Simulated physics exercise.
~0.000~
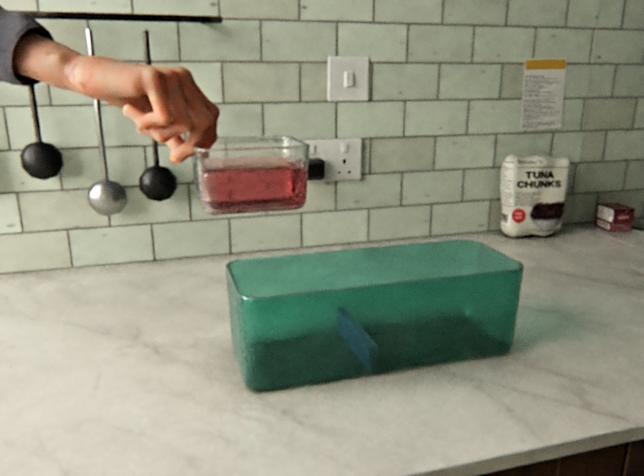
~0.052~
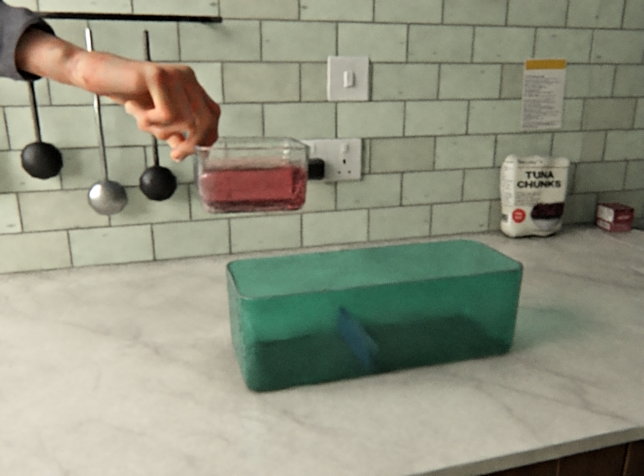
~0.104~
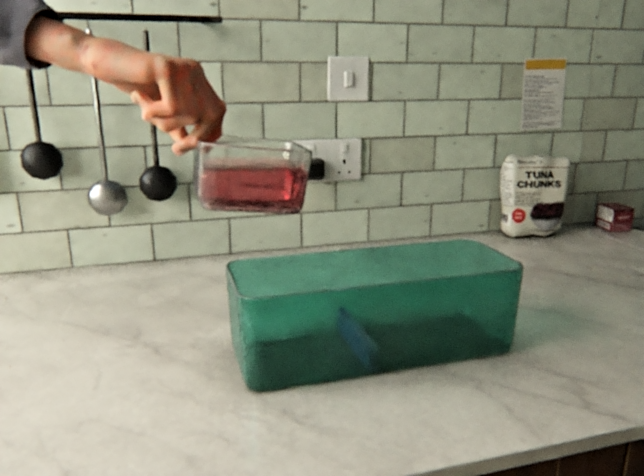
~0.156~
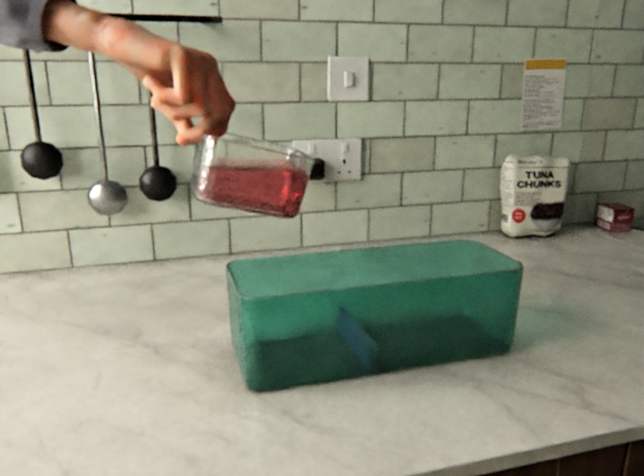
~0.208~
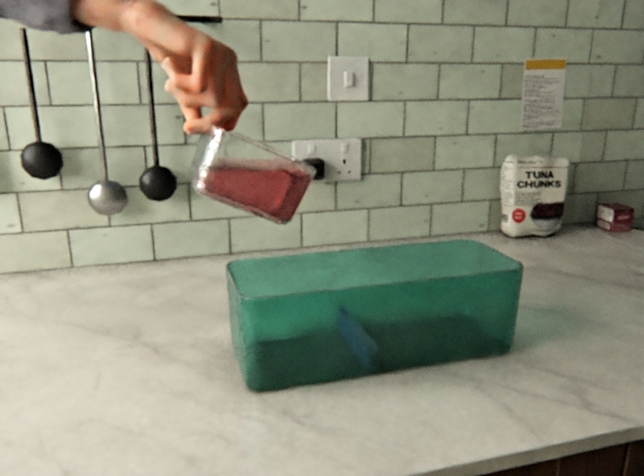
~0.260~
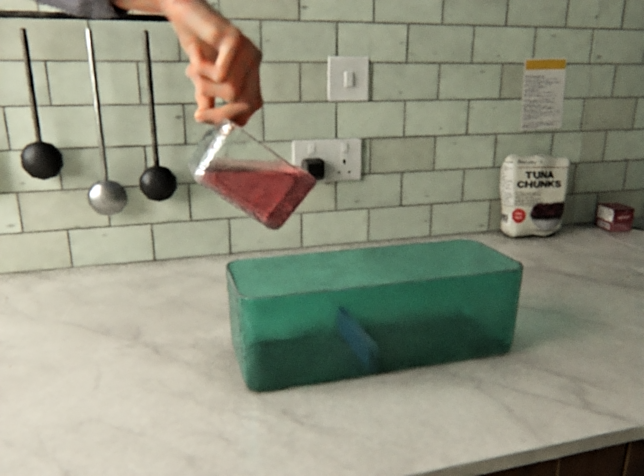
On a marble-look kitchen worktop against pale green tiles, a hand holds a small clear tub of red liquid above and beside a long green see-through basin. The hand keeps the tub almost level at first, then tilts it steadily to the right, its right end dipping over the basin.
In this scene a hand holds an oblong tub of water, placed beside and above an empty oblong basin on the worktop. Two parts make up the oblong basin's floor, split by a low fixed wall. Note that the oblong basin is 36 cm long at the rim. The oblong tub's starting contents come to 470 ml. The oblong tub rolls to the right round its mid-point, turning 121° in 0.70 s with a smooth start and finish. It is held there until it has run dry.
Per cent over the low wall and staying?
18 per cent.
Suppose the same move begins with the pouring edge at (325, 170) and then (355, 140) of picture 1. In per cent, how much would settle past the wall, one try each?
About 50 %, then about 75 %.
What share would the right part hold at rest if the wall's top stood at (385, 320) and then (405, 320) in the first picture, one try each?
The first try gives 10 percent and the second 15 percent.
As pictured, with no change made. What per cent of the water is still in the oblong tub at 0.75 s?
Around 0 in a hundred is still there.
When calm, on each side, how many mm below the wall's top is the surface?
Near 14 mm for the left and near 30 mm for the right.
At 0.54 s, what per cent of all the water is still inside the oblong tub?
16 %.
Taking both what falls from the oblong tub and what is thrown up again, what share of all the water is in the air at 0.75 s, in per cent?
I'd put it at about 10 per cent of the liquid.
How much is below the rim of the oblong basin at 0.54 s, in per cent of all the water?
I'd put it near 50 percent.
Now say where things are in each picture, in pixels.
In the first picture, it leans 0°; its right rim is at (299, 142); the water meets the walls at (197, 166) and (295, 161); the oblong basin's rim runs from (232, 280) to (499, 254); the wall's top is at (356, 326).
In the second picture, it leans 2°; its right rim is at (300, 144); the water meets the walls at (197, 165) and (296, 161).
In the third picture, it leans 6°; its right rim is at (302, 148); the water meets the walls at (198, 165) and (297, 163).
In the fourth picture, it leans 14°; its right rim is at (304, 156); the water meets the walls at (199, 164) and (298, 164).
In the fifth picture, it leans 25°; its right rim is at (306, 166); the water meets the walls at (196, 163) and (301, 165).
In the sixth picture, it leans 37°; its right rim is at (305, 178); the water meets the walls at (195, 162) and (300, 168); 2 per cent is over the edge.
Then, 0.54 s in, the tilt is 106° and 15 per cent is still to pour, 45 is left of the wall and 6 right of it.
Then, 0.75 s in, the tilt is 121° and 0 per cent is still to pour, 77 is left of the wall and 13 right of it.
Then, 0.96 s in, the tilt is 121° and 0 per cent is still to pour, 77 is left of the wall and 18 right of it.
Then, 1.20 s in, the tilt is 121° and 0 per cent is still to pour, 77 is left of the wall and 19 right of it.
Finally, 77 per cent lies left of the wall, 18 right of it and 5 outside.
